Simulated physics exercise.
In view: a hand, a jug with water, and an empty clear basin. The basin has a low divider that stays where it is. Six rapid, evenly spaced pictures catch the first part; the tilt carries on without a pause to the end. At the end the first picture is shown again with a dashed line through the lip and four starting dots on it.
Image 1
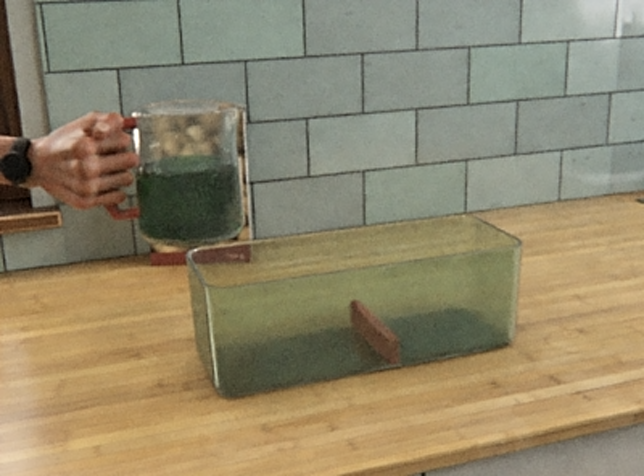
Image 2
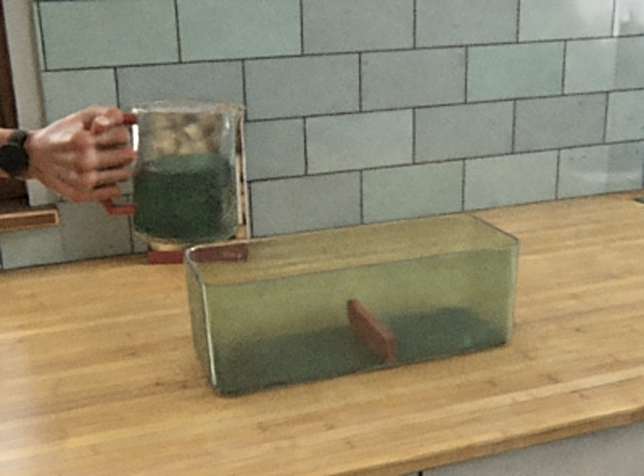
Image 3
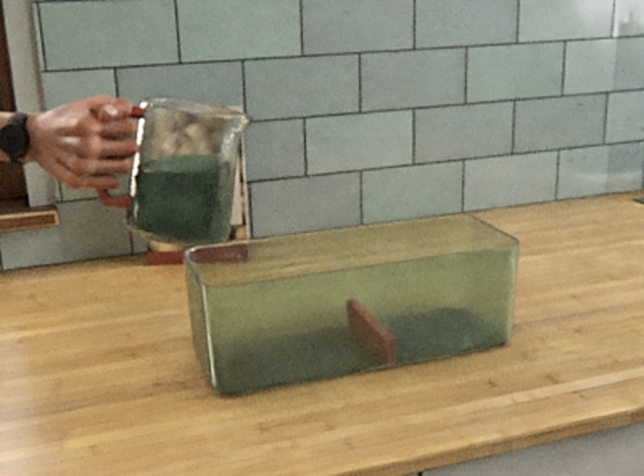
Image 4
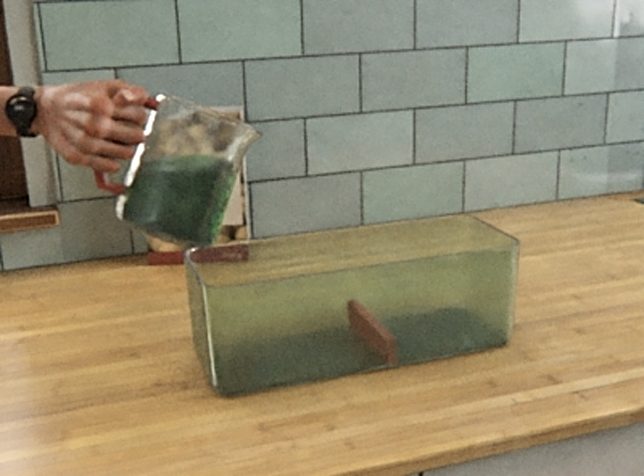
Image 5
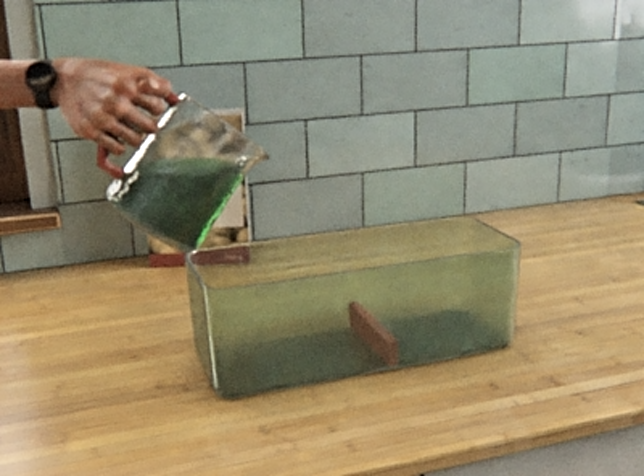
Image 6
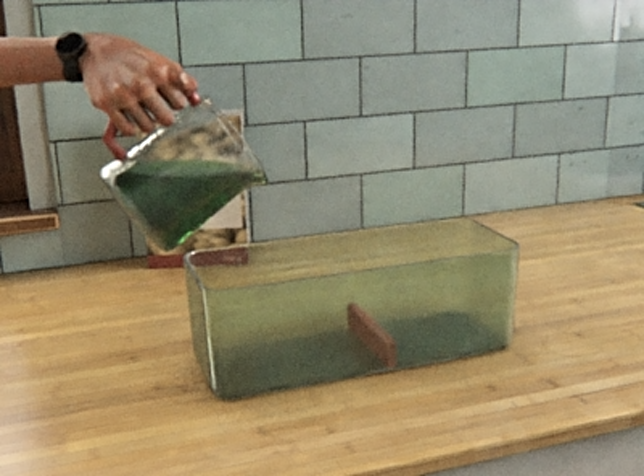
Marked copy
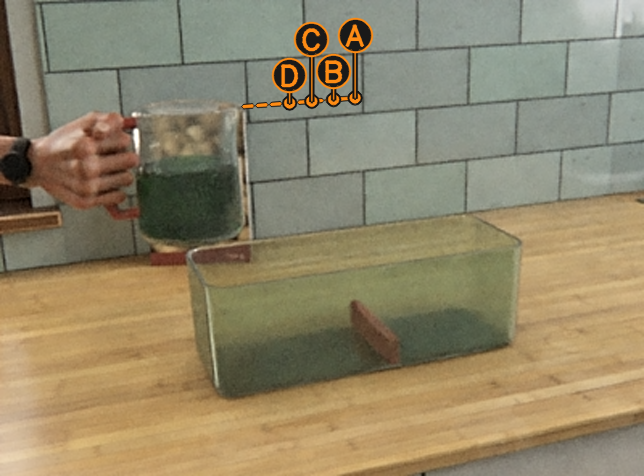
A hand wearing a dark watch held a clear jug of green liquid above the left end of a glass basin on a wooden counter, then steadily tilted it far over to the right.
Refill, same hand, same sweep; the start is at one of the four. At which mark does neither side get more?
Go for C.
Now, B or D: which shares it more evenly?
B.
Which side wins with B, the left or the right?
The right side.
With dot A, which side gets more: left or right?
The right side.
In orange, A at (355, 97); B at (333, 99); C at (311, 101); D at (289, 103).
Choosing A, about 11 % ends left of the wall and 88 % right of it.
Choosing B, about 25 % ends left of the wall and 75 % right of it.
Choosing C, about 50 % ends left of the wall and 49 % right of it.
Choosing D, about 87 % ends left of the wall and 11 % right of it.
